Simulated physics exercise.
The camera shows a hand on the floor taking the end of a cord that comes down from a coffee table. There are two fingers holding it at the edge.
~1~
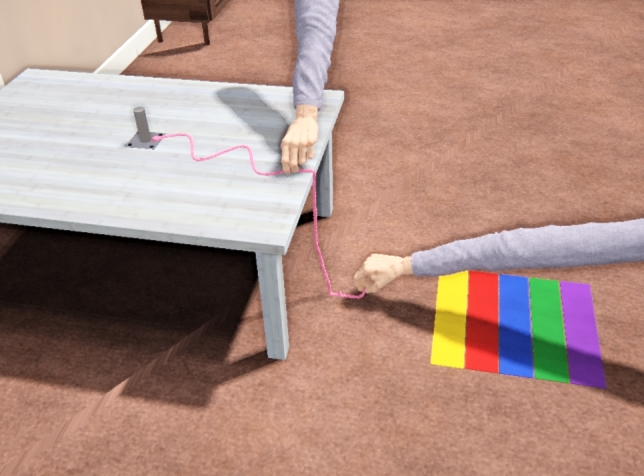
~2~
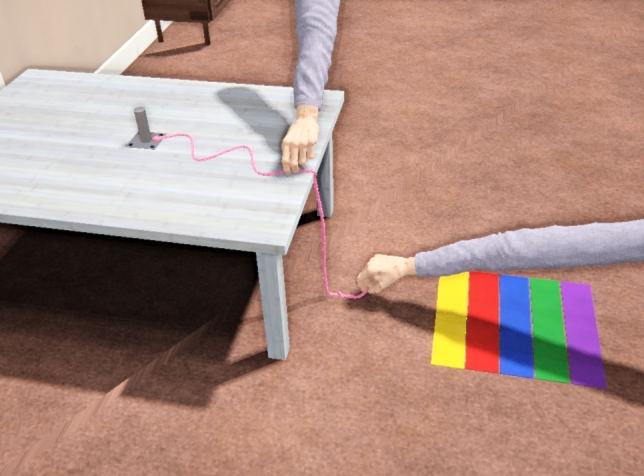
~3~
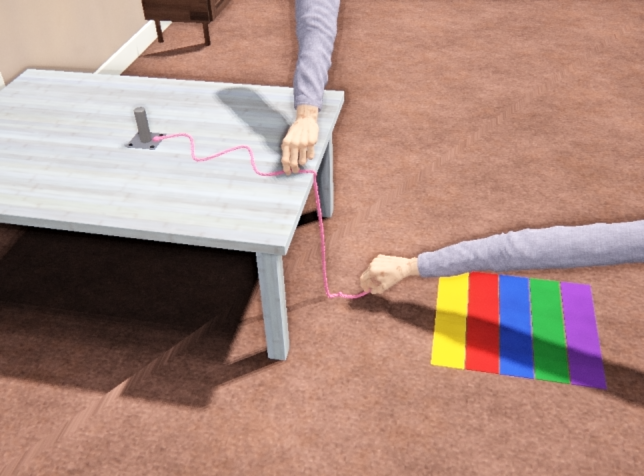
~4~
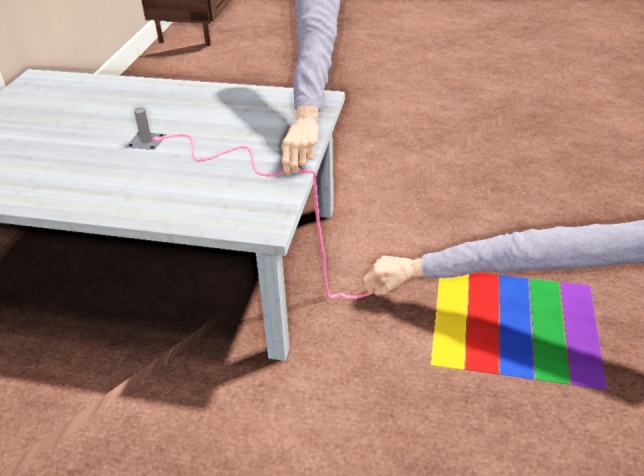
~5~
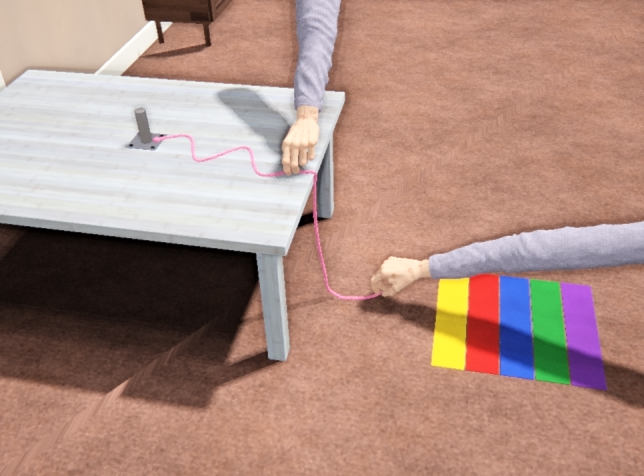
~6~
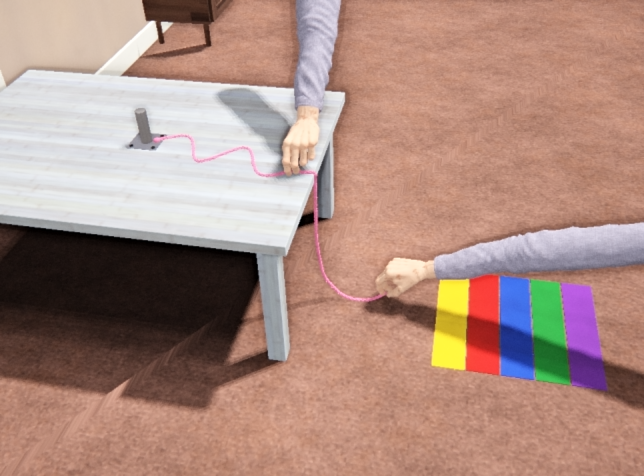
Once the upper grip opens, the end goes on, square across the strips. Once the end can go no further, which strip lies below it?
The green strip lies below it.
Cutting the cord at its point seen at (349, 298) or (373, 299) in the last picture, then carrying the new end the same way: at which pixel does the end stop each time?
The pixels are close to (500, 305) and (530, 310), one per try.
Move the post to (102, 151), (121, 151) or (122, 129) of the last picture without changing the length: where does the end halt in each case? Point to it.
About (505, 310), (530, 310) and (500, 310).
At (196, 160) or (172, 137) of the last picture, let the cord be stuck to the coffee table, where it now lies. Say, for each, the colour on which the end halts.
Try by try: Blue; green.
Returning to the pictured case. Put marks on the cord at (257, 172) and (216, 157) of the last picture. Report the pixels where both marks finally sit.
The first finishes about (326, 177) and the second about (249, 158).
Soon after, end near (479, 305); over red.
Then, end near (523, 310); over blue.
At full stretch, end near (551, 314); over green. It gets as far as the green strip.
